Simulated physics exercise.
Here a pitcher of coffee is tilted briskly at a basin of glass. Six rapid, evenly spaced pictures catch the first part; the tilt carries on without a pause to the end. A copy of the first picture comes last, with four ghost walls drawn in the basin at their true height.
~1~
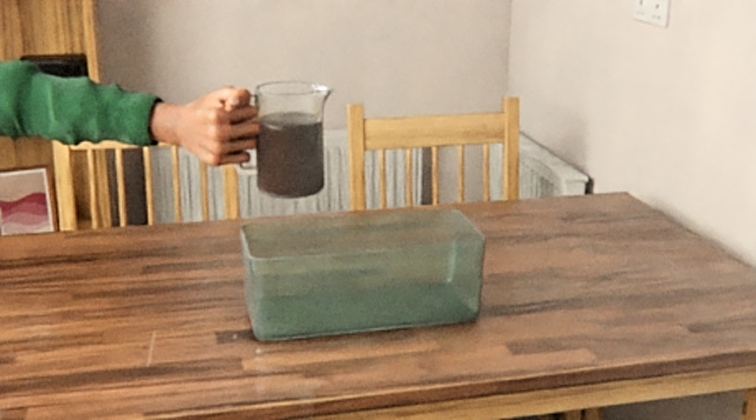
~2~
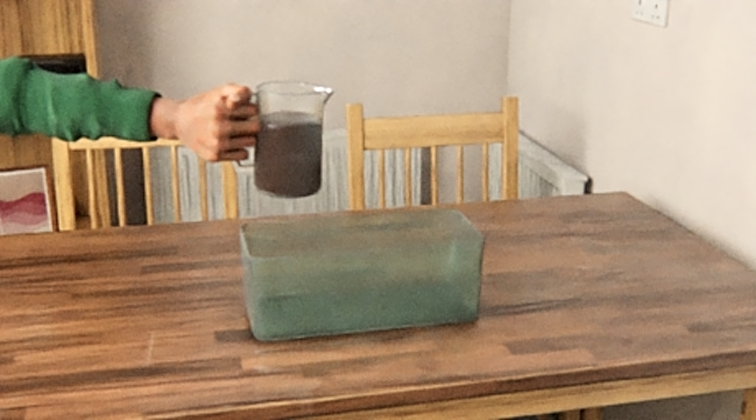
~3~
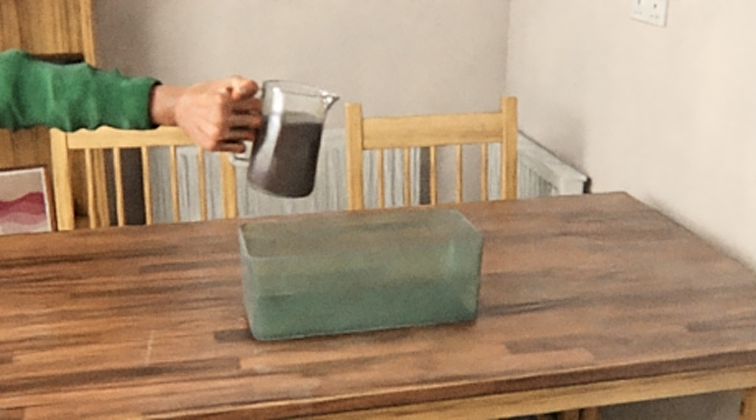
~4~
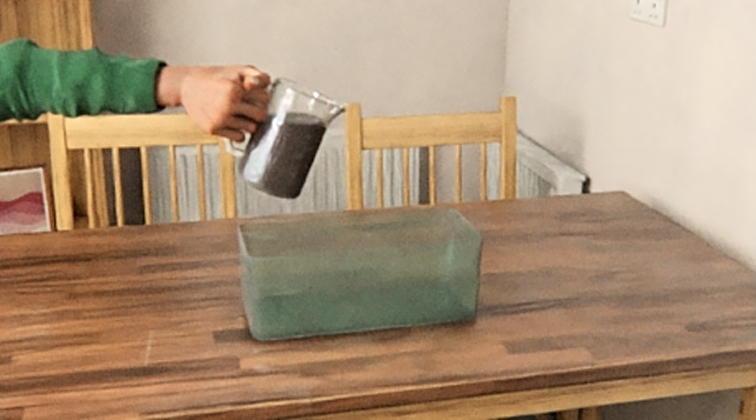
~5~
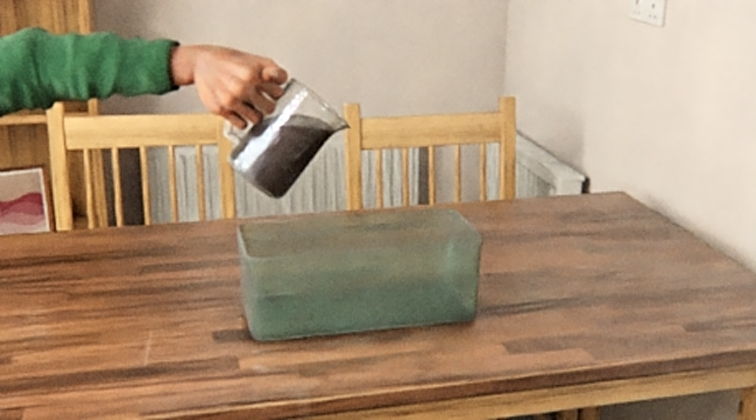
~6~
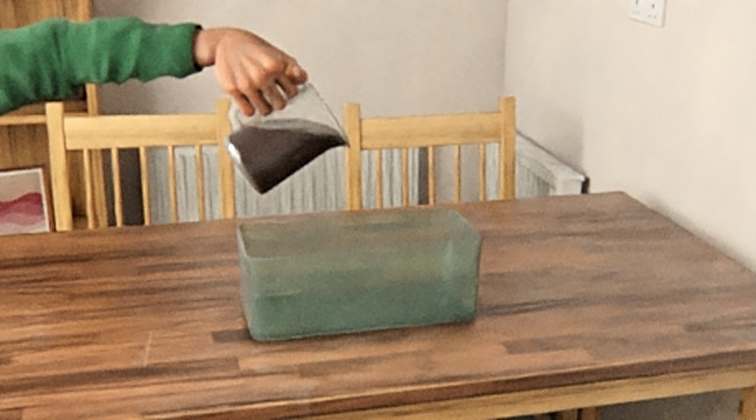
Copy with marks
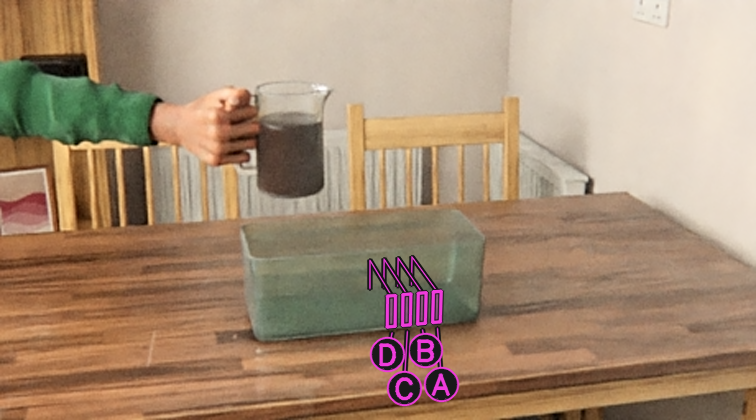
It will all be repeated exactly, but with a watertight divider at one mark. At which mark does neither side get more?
Go for D.
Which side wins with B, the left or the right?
The left side.
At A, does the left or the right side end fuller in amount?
The left side.
In magenta, A at (437, 328); B at (422, 329); C at (407, 331); D at (392, 332).
With A, about 90 % ends left of the wall and 6 % right of it; 4 % is lost outside.
With B, about 92 % ends left of the wall and 4 % right of it; 4 % is lost outside.
With C, about 88 % ends left of the wall and 5 % right of it; 7 % is lost outside.
With D, about 56 % ends left of the wall and 43 % right of it.
